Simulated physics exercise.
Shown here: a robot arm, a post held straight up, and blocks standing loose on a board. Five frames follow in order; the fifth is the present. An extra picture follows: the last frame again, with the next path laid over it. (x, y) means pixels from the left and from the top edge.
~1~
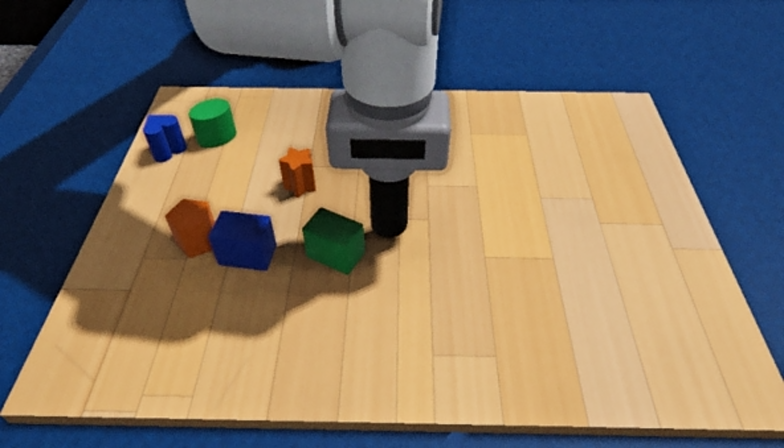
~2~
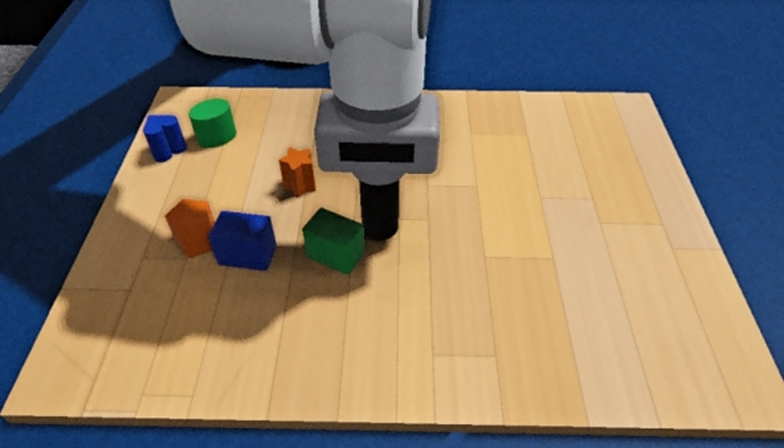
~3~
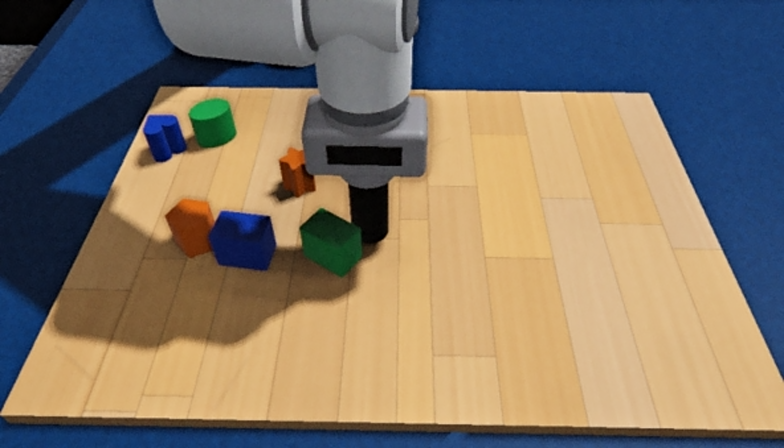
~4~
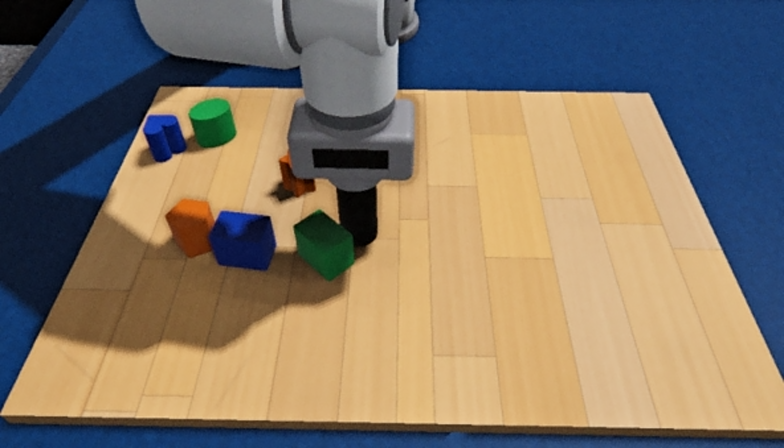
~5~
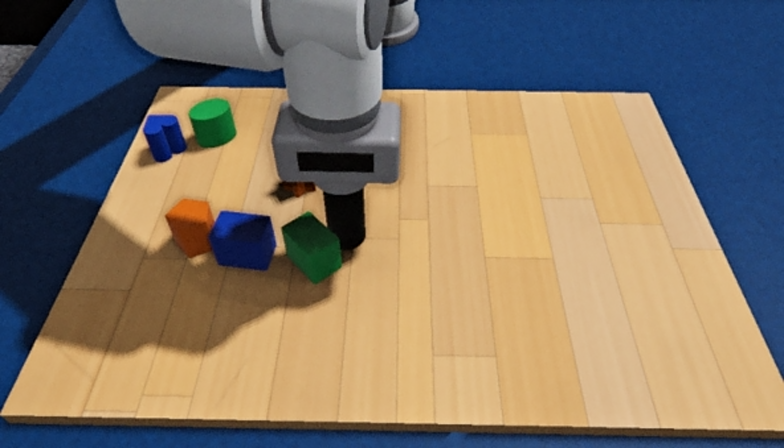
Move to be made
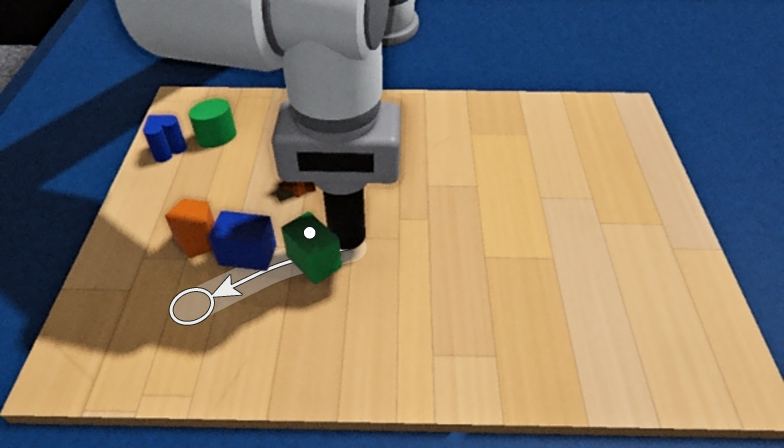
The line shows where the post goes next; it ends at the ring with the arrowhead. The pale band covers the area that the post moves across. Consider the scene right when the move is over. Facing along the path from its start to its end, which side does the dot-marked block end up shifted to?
Sideways, to the left.
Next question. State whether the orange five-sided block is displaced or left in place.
Here the orange five-sided block moves off its spot.
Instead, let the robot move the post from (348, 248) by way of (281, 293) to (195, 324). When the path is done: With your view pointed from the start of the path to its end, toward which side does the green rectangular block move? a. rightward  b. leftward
a (rightward)
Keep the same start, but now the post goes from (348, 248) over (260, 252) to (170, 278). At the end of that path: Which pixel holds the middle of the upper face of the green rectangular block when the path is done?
Pixel (260, 256).
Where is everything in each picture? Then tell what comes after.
The first frame shows post's lower end at (389, 224); orange five-sided block at (188, 213); blue rectangular block at (240, 226); green rectangular block at (333, 226).
The second frame shows post at (380, 227); blocks still.
The third frame shows post at (370, 230); green rectangular block at (330, 228).
The fourth frame shows post at (359, 233); green rectangular block at (322, 230).
The fifth frame shows post at (347, 236); orange five-sided block at (188, 213); blue rectangular block at (240, 226); green rectangular block at (310, 233).
Drawn move, from (348, 248) via (270, 269), ending at (192, 306); the dot is on the green rectangular block.
What follows on the original path. One third of the way, post at (293, 248); orange five-sided block at (173, 207), turned 15° clockwise; blue rectangular block at (205, 230), turned 25° clockwise; green rectangular block at (254, 248).
Two thirds of the way, post at (241, 269); orange five-sided block at (171, 205), turned 15° clockwise; blue rectangular block at (195, 232), turned 45° clockwise; green rectangular block at (202, 276).
At the end, post at (187, 295); orange five-sided block at (171, 205), turned 15° clockwise; blue rectangular block at (194, 232), turned 45° clockwise; green rectangular block at (149, 309), turned 25° anticlockwise.
